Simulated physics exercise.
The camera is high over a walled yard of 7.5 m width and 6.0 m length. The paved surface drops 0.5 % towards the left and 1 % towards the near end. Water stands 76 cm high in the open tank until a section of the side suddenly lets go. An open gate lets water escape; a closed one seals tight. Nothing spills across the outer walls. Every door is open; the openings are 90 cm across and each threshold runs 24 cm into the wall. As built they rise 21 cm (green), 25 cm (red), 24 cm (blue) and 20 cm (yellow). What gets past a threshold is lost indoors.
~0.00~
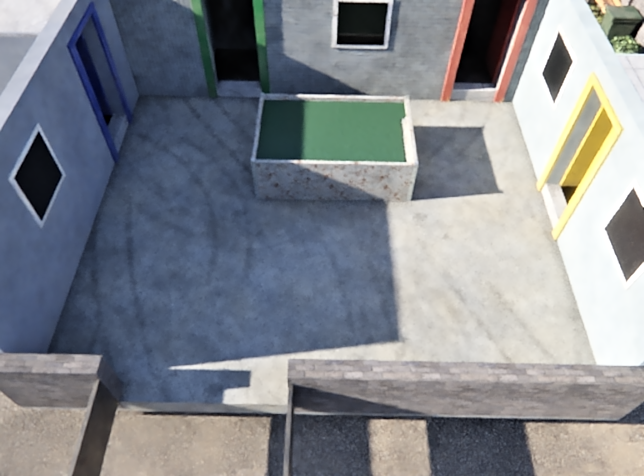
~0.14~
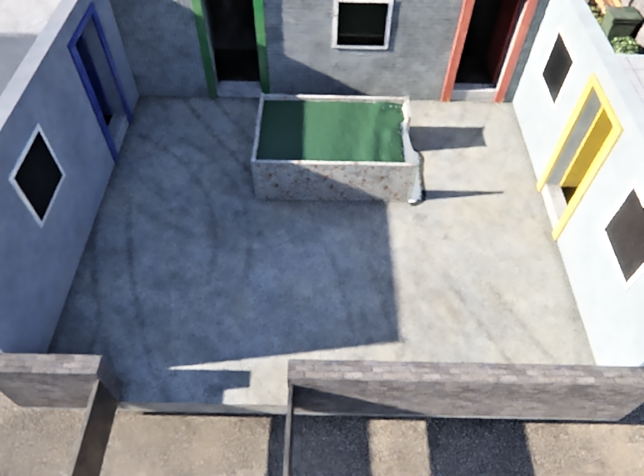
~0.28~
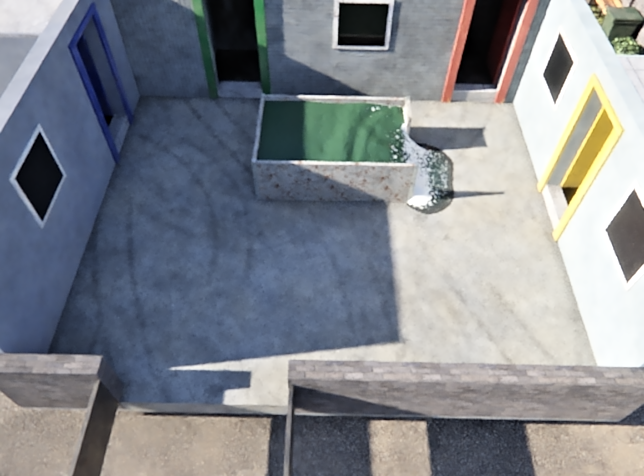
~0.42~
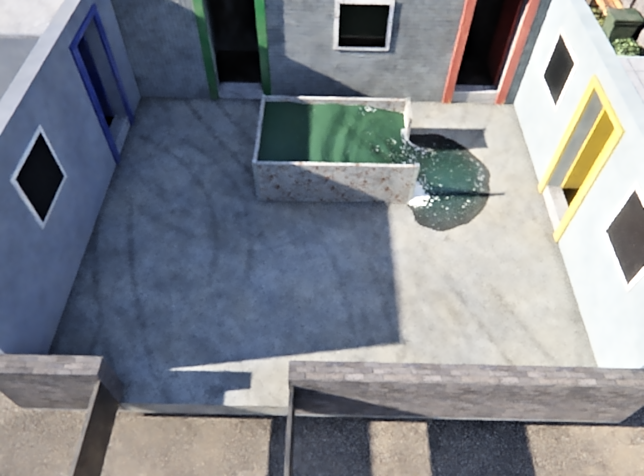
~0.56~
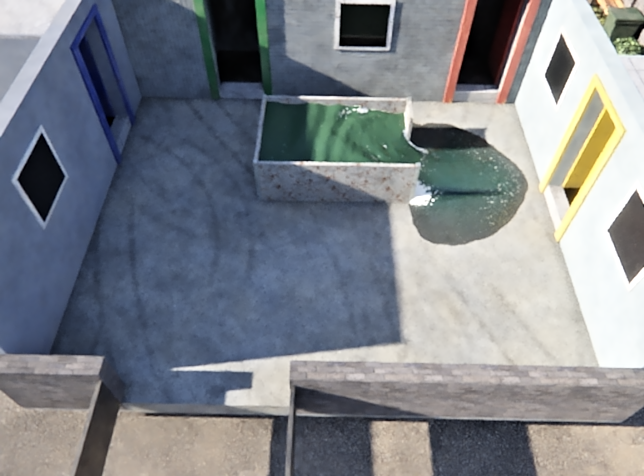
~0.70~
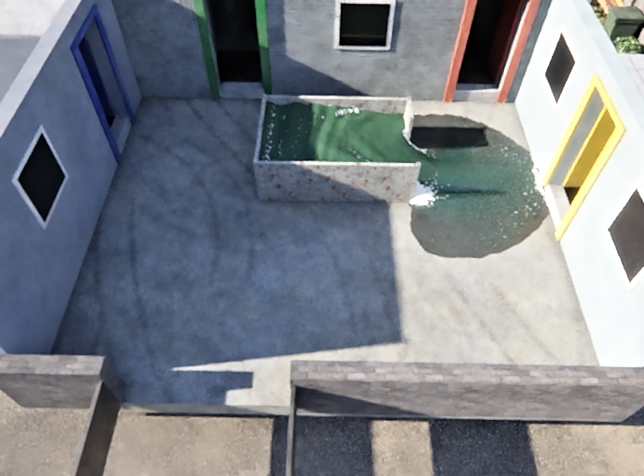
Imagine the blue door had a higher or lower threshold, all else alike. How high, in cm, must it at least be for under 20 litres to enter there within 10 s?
Some 7.5 cm above the ground.
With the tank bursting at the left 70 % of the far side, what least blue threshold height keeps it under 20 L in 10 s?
Some 27 cm.
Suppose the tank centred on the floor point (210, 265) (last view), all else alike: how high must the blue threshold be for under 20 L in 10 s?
Some 8.0 cm.
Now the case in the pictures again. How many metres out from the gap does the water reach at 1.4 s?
Some 3.4 m out.
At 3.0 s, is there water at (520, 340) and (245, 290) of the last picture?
In turn: Flooded, not reached.
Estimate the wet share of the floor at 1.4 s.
Some 20 per cent of it.
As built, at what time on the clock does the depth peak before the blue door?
Around 6.0 s.
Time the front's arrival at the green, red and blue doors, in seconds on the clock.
Green 4.0 s, red 1.0 s, blue 5.0 s.
After 1.4 s water covers 20 % of the floor, deepest (42 cm) near (412, 181); it has not reached the blue door.
After 3.0 s water covers 35 % of the floor, deepest (38 cm) near (601, 393); it has not reached the blue door.
After 10.0 s water covers 95 % of the floor, deepest (16 cm) near (82, 384); 8 cm at the blue door, 0 litres in over its 24 cm threshold.
At the blue door as built, the water arrived by 5.0 s and peaked near 11 cm at 6.2 s.
With a threshold of 6.5 cm, 33 litres would have come in within the 10 s; with 8.5 cm, 13 litres. So under 20 litres takes about 7.5 cm.
